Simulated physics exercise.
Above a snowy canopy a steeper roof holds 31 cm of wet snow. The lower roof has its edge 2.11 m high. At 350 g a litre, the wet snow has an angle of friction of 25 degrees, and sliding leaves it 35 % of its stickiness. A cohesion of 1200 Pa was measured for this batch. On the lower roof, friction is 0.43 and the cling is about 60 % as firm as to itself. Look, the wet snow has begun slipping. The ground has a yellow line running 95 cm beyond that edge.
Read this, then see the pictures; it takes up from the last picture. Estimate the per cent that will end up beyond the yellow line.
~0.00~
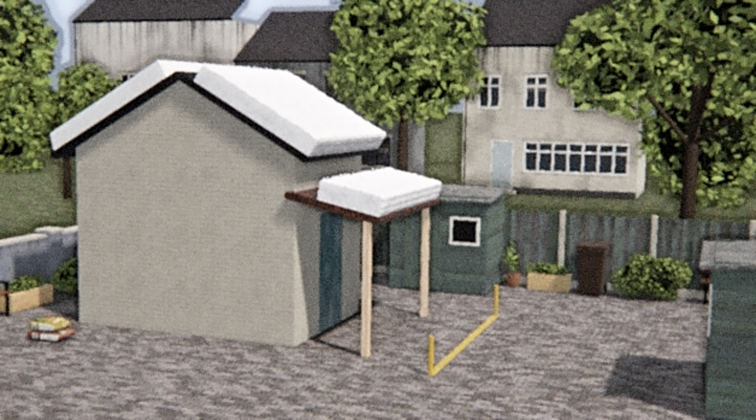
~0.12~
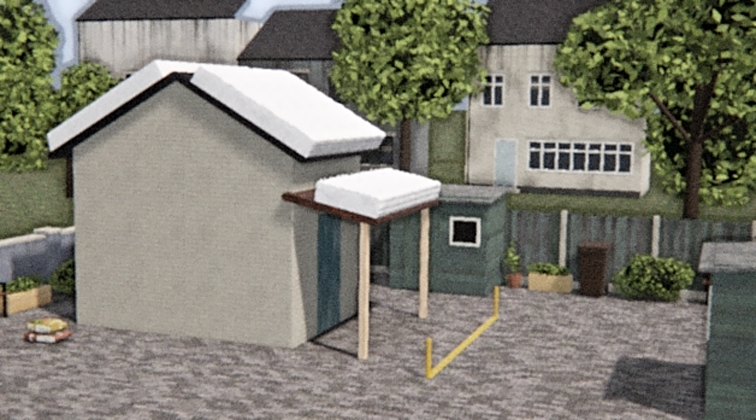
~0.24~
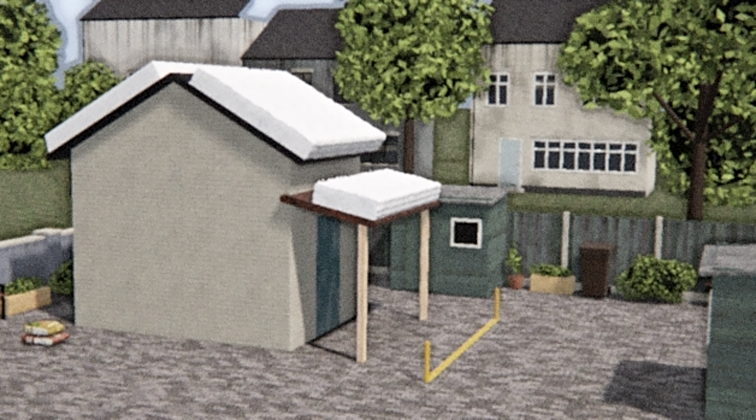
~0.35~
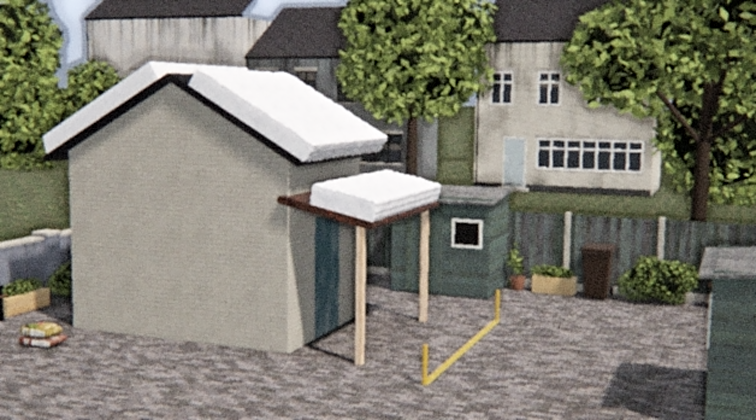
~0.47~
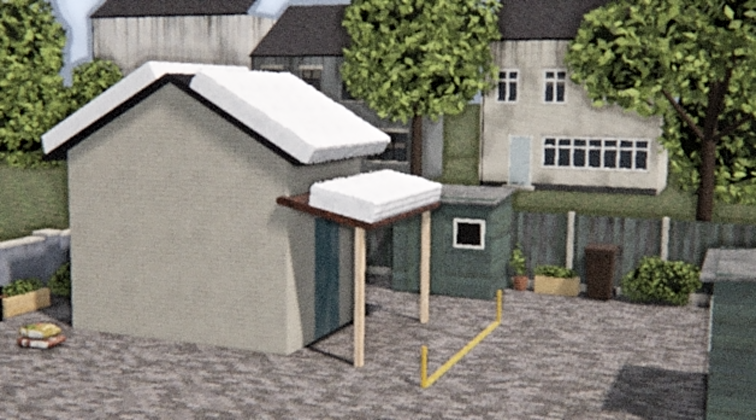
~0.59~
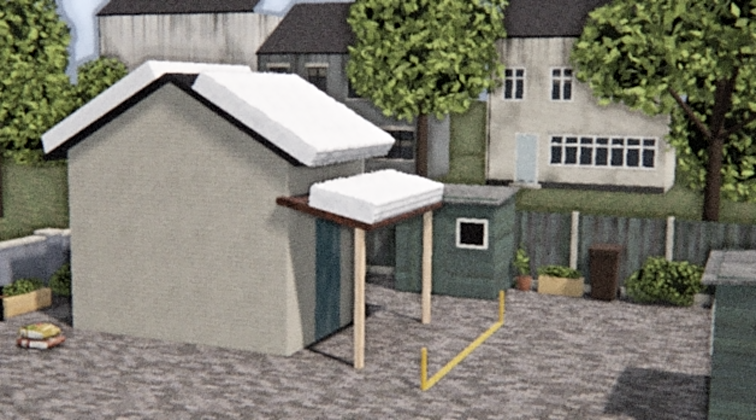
Roughly 8 per cent will end up beyond it.
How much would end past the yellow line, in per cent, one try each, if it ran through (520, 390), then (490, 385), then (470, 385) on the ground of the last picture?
In turn about 0 %, 0 %, 0 %.
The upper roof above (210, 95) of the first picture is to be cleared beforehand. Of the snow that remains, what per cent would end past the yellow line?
I'd say close to 0 in a hundred.
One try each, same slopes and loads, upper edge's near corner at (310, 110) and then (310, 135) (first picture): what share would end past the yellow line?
40 %, then 20 %.
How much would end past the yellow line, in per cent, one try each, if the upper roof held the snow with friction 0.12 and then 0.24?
35 %, then 25 %.
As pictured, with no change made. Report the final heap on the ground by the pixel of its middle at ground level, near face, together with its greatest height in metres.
You'd find it near (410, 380), piled some 0.4 m high.
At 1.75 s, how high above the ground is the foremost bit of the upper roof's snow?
2.6 m or thereabouts.
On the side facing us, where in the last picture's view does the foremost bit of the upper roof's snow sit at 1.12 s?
Near (342, 174).
By 1.12 s, none is below the lower edge and 0 % is past the line.
By 1.75 s, none is below the lower edge and 0 % is past the line.
By 2.37 s, 6 % is below the lower edge and 0 % is past the line.
By 3.00 s, 21 % is below the lower edge and 1 % is past the line.
By 5.00 s, at the end, 44 % is below the lower edge and 8 % is past the line.
